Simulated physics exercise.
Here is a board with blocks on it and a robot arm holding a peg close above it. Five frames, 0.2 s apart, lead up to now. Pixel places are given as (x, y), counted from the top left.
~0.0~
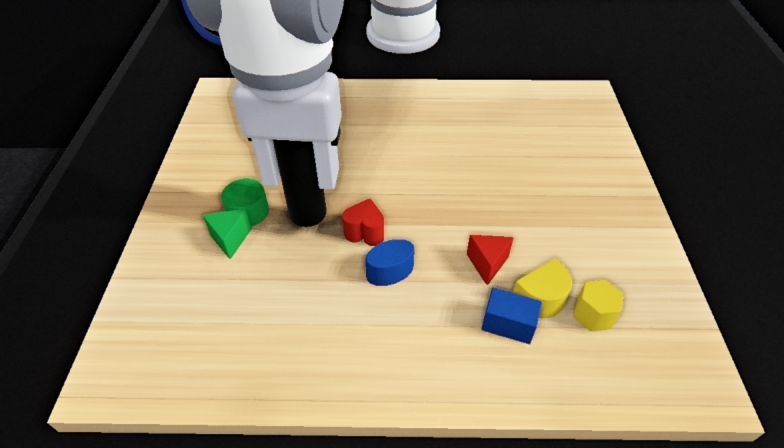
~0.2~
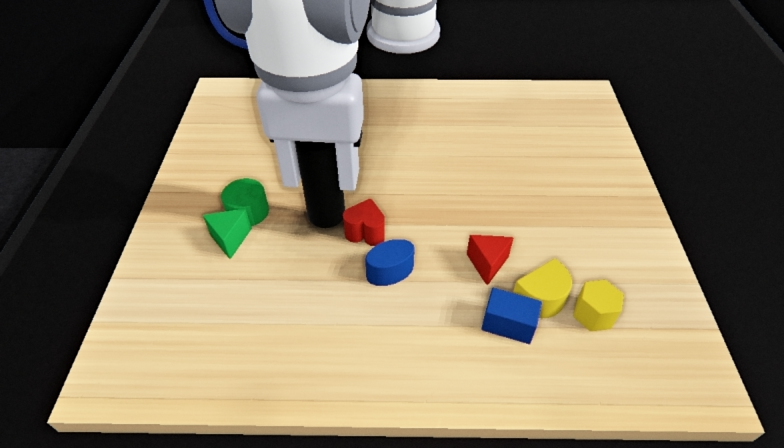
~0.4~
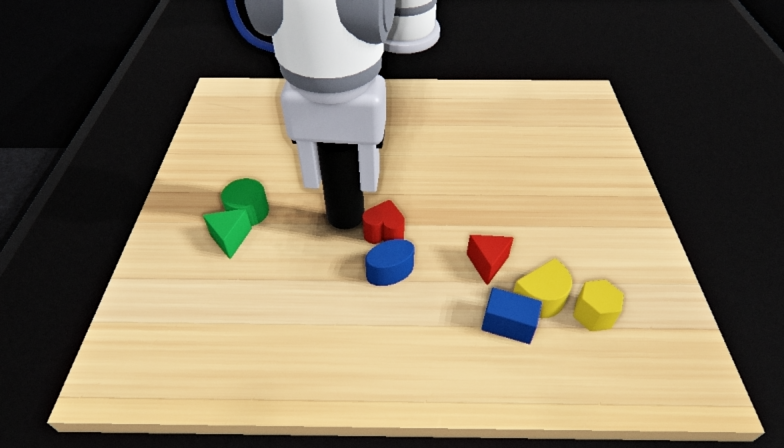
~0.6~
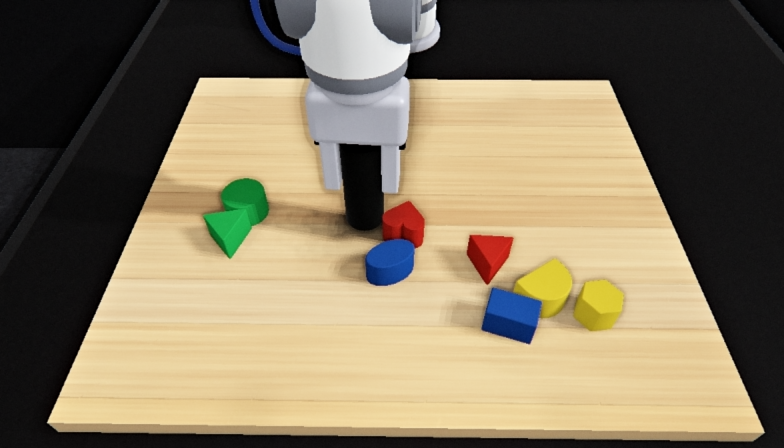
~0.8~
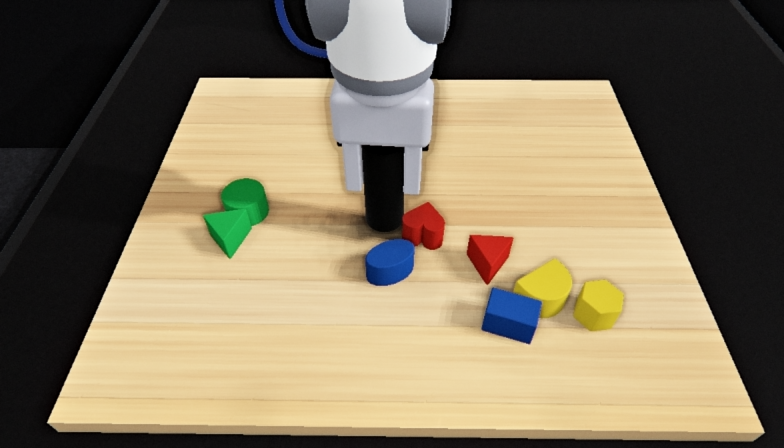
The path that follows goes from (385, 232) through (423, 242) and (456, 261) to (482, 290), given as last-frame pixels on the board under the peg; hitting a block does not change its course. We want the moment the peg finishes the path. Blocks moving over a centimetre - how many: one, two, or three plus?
Number moved: 2.
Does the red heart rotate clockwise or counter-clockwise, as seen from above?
From the top, the block rotates counterclockwise.
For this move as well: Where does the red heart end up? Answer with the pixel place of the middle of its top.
It is at (486, 225).
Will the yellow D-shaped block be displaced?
No, I don't think so.
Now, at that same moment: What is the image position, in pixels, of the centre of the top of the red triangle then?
Most likely (515, 256).
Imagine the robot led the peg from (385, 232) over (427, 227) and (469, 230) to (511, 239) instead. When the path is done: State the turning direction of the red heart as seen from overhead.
From overhead, the rotation is clockwise.
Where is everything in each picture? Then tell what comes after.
The first picture shows peg tip (308, 215); block tops, red heart (364, 213); red triangle (492, 245); blue oblong (514, 306); yellow D-shaped block (548, 280).
The second picture shows peg (327, 216); blocks unchanged.
The third picture shows peg (346, 217); red heart (385, 215).
The fourth picture shows peg (365, 218); red heart (404, 216).
The fifth picture shows peg (385, 220); red heart (425, 217); red triangle (492, 245); blue oblong (514, 306); yellow D-shaped block (548, 280).
What follows on the original path. One third of the way, peg (424, 230); red heart (464, 220), turned 25° anticlockwise.
Two thirds of the way, peg (459, 251); red heart (486, 225), turned 90° anticlockwise; red triangle (510, 255).
At the end, peg (485, 279); red heart (486, 225), turned 90° anticlockwise; red triangle (515, 256); blue oblong in place; yellow D-shaped block in place.
